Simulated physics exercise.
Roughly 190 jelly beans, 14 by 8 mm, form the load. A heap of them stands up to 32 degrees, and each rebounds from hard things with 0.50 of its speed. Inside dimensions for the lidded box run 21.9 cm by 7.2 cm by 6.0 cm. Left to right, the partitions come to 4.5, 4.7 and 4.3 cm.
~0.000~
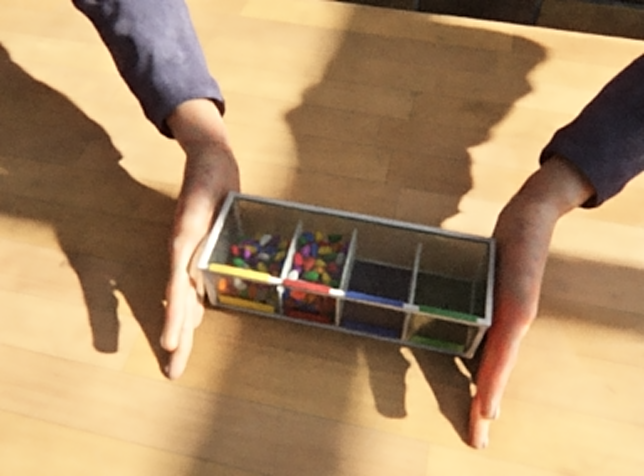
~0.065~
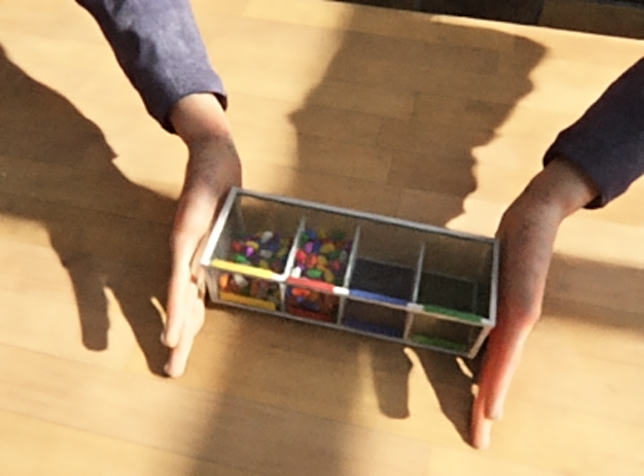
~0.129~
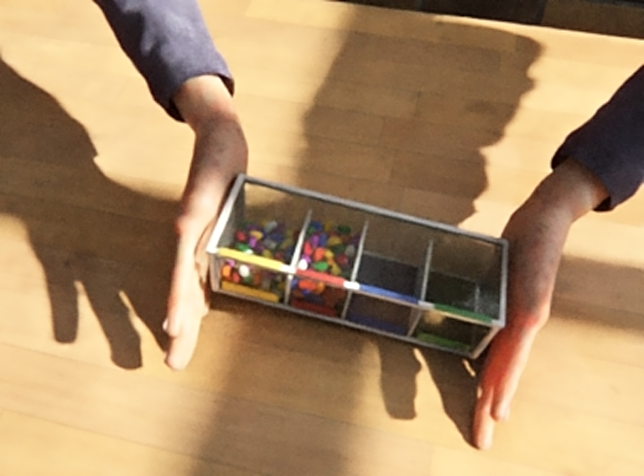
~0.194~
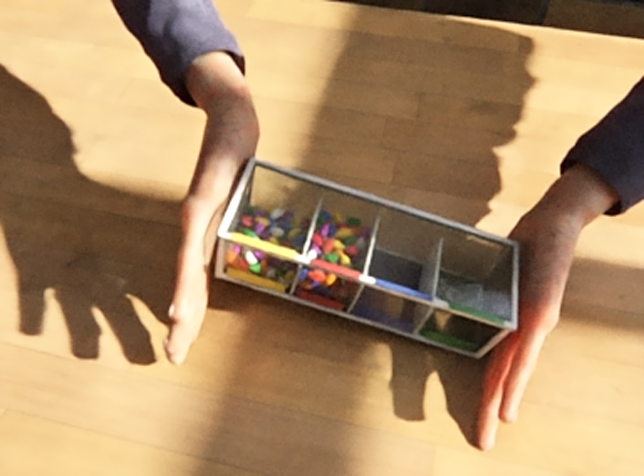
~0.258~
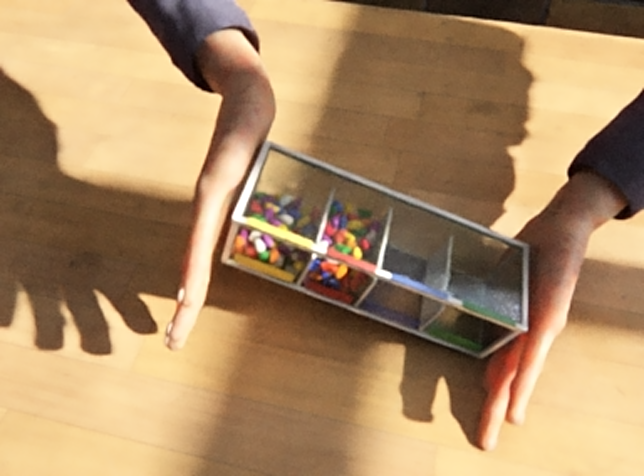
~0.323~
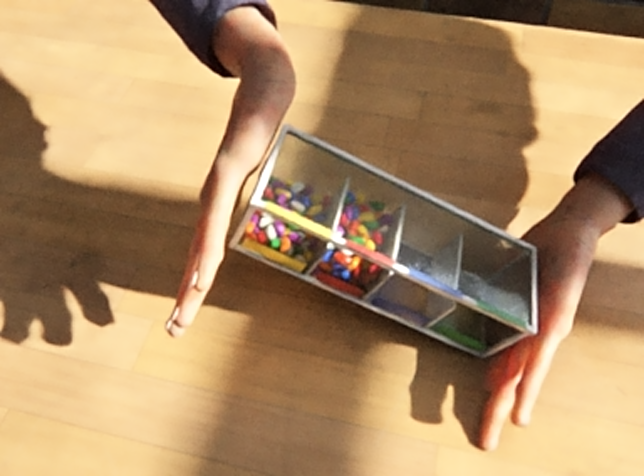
Two hands in dark sleeves turn a clear lidded box clockwise over a sunlit wooden floor, seen from above, the left hand moving up and to the right while the right stays nearly in place. Small multicoloured beans fill the two left compartments of four, whose front edges are yellow, red, blue and green. The box's left end rises steadily into a moderate slant as the shadows at left shift, and the camera stays still.
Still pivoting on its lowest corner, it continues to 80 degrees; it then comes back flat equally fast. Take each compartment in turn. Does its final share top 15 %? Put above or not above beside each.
In the end red: It'll probably finish past fifteen percent of the pieces, blue: It'll probably finish at or short of fifteen percent of the pieces, green: It'll probably finish at or short of fifteen percent of the pieces, yellow: It'll probably finish past fifteen percent of the pieces.
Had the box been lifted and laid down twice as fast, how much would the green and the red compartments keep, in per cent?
The green compartment would end with 5 per cent and the red one with 55 per cent.
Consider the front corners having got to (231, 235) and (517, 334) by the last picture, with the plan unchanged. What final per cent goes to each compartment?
That leaves red with 55 percent, blue with 5, green with 5 and yellow with 40 percent.
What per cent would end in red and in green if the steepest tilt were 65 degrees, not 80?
In per cent, red gets 55, green gets 0.
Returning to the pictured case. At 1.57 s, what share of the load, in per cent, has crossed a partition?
Around 15 per cent.
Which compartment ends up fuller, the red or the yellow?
That would be the red compartment.
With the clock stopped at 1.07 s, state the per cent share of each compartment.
Red 60 %, blue 0 %, green 0 %, yellow 40 %.
After 1.07 s, tilt 78 degrees; red 60 %, yellow 40 %.
After 1.57 s, tilt 33 degrees; red 60 %, blue 5 %, green 5 %, yellow 35 %.
After 2.14 s, tilt 0 degrees; red 60 %, blue 5 %, green 5 %, yellow 35 %.
In the end, at 2.5 s, red 60 %, blue 5 %, green 5 %, yellow 35 %.
